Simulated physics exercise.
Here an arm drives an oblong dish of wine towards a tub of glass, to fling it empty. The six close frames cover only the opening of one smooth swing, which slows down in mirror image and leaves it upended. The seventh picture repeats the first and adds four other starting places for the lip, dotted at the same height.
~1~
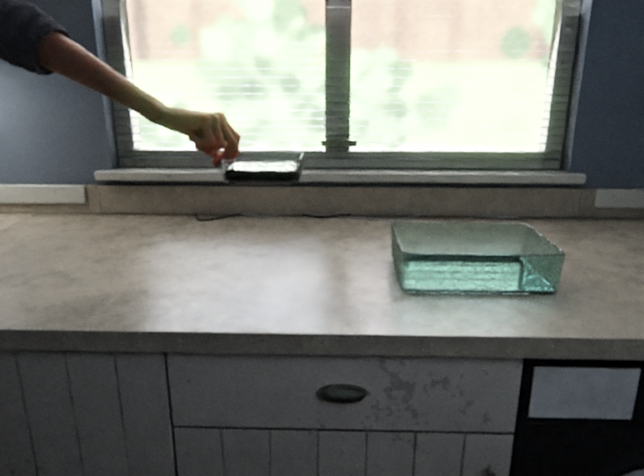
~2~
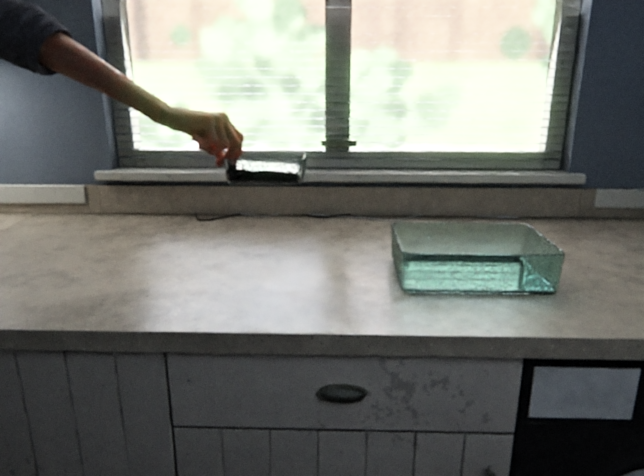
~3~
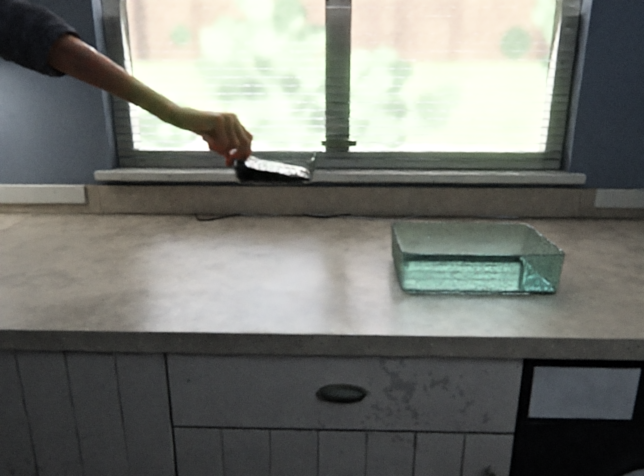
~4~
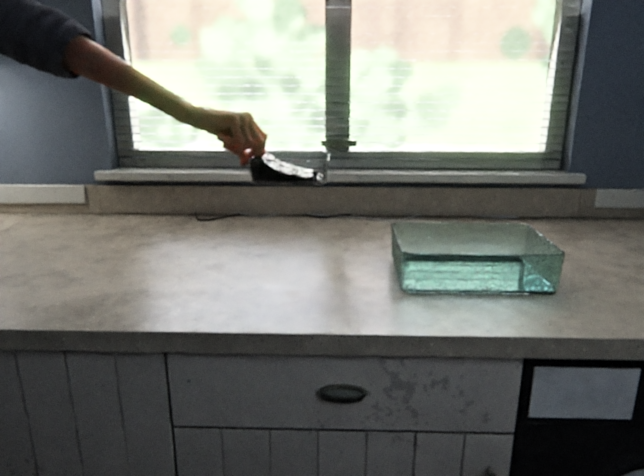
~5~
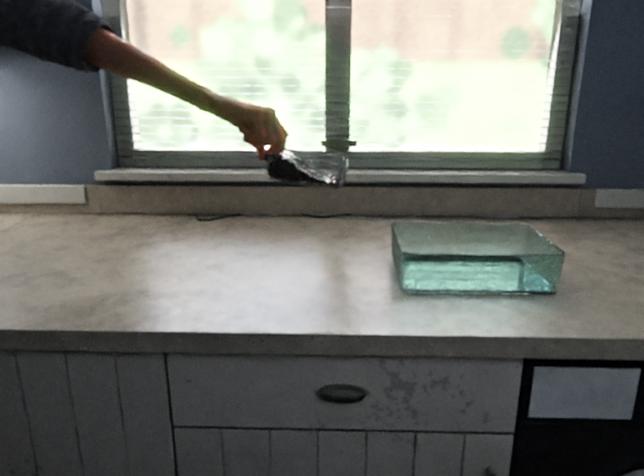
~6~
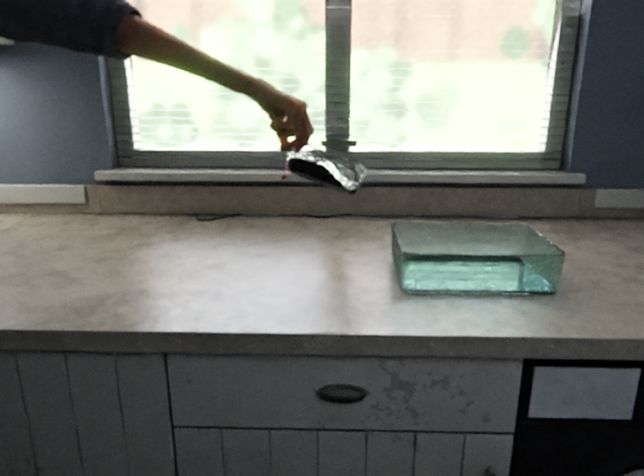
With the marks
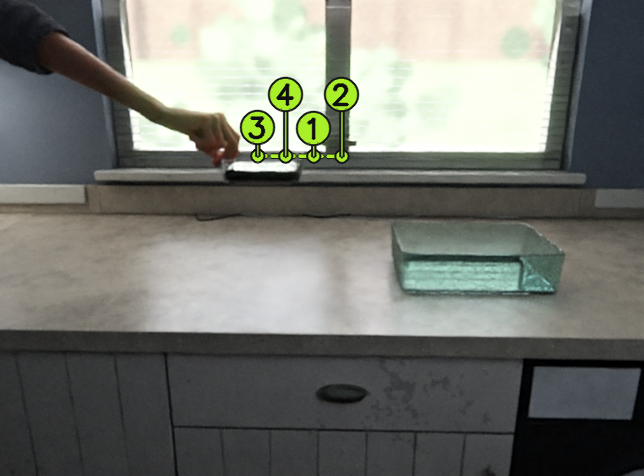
An arm reached in from the left, holding a small dark dish by the window, and moved it a short way right, tilting it slightly, while a glass tub sat still on the counter.
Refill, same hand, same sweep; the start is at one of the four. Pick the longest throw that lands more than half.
3 is the one.
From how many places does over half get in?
All four.
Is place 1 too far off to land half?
No.
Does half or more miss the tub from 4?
No, not at all.
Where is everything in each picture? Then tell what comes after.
The first picture shows upright, lip at (301, 156); tub from (401, 291) to (556, 293); nothing has left yet.
The second picture shows upright, lip at (304, 156); nothing has left yet.
The third picture shows upright, lip at (313, 156); nothing has left yet.
The fourth picture shows upright, lip at (328, 156); wine is over the rim, down to (261, 155).
The fifth picture shows tipped about 7°, lip at (346, 161); nothing has left yet.
The sixth picture shows tipped about 20°, lip at (364, 170); nothing has left yet.
In lime, 1 at (313, 156); 2 at (341, 156); 3 at (257, 155); 4 at (285, 156).
If 1 is chosen, about 84 % lands in the tub, 8 % falls short and 9 % goes beside or beyond.
If 2 is chosen, about 90 % lands in the tub, 3 % falls short and 7 % goes beside or beyond.
If 3 is chosen, about 67 % lands in the tub, 25 % falls short and 7 % goes beside or beyond.
If 4 is chosen, about 81 % lands in the tub, 12 % falls short and 7 % goes beside or beyond.
